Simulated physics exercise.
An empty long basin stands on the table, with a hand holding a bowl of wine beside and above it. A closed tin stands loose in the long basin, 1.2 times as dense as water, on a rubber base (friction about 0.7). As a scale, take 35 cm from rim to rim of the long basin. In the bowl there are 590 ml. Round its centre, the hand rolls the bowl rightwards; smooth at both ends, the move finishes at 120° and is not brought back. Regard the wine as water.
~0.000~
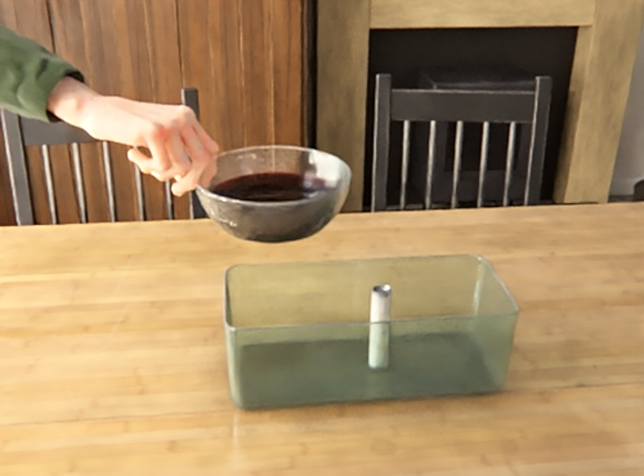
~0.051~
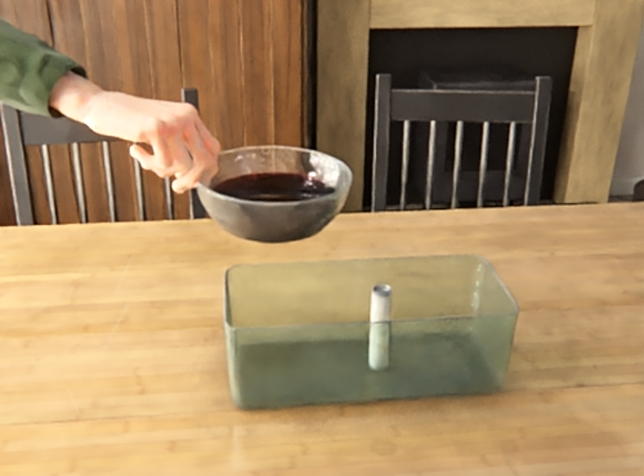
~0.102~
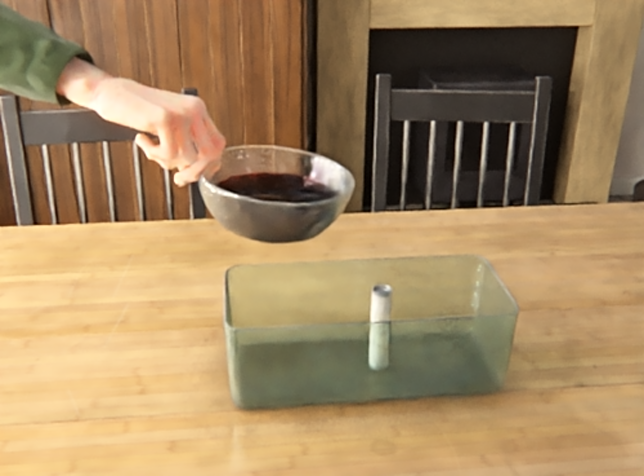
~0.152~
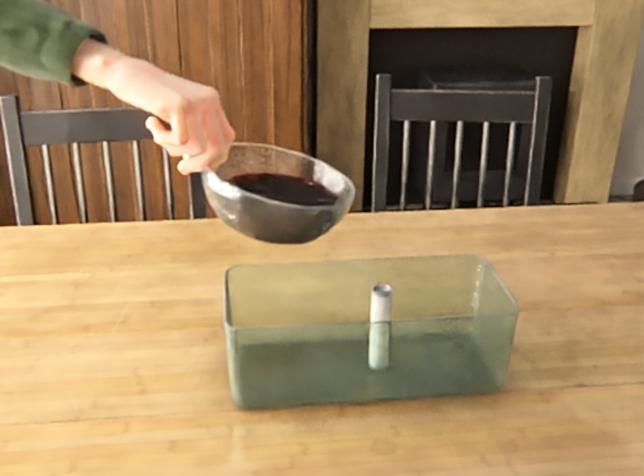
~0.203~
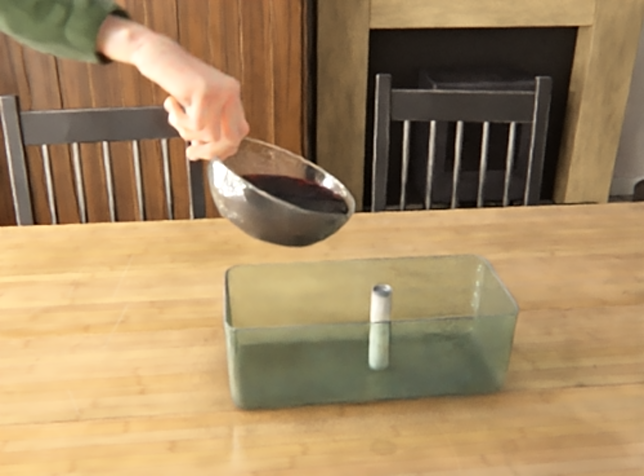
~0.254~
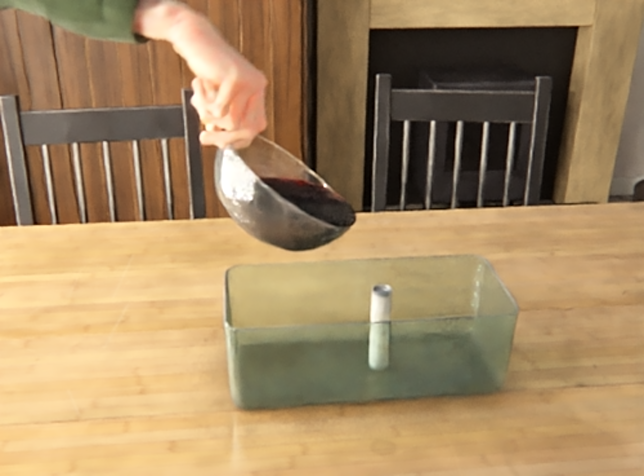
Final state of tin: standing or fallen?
Most probably it will lose its balance.
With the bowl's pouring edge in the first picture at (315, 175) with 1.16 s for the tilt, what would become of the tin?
It does not tip.
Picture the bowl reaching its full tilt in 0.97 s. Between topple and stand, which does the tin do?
After the tilt, the tin is still standing.
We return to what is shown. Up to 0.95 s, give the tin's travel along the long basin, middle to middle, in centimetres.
The tin has gone some 7 cm.
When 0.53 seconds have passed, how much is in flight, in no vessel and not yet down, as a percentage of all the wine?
About 12 per cent.
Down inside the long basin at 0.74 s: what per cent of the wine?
Around 98 per cent of the whole.
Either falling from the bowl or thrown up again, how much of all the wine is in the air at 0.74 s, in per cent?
It comes to some 3 percent of the total.
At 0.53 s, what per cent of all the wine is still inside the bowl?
About 2 per cent.
By 0.53 s the tilt is 107° and 2 per cent is still to pour; the tin stands where it began.
By 0.74 s the tilt is 120° and 0 per cent is still to pour; the tin leans 13°.
By 0.95 s the tilt is 120° and 0 per cent is still to pour; the tin lies on its side.
By 1.18 s the tilt is 120° and 0 per cent is still to pour; the tin lies on its side.
At rest the tin lies on its side.
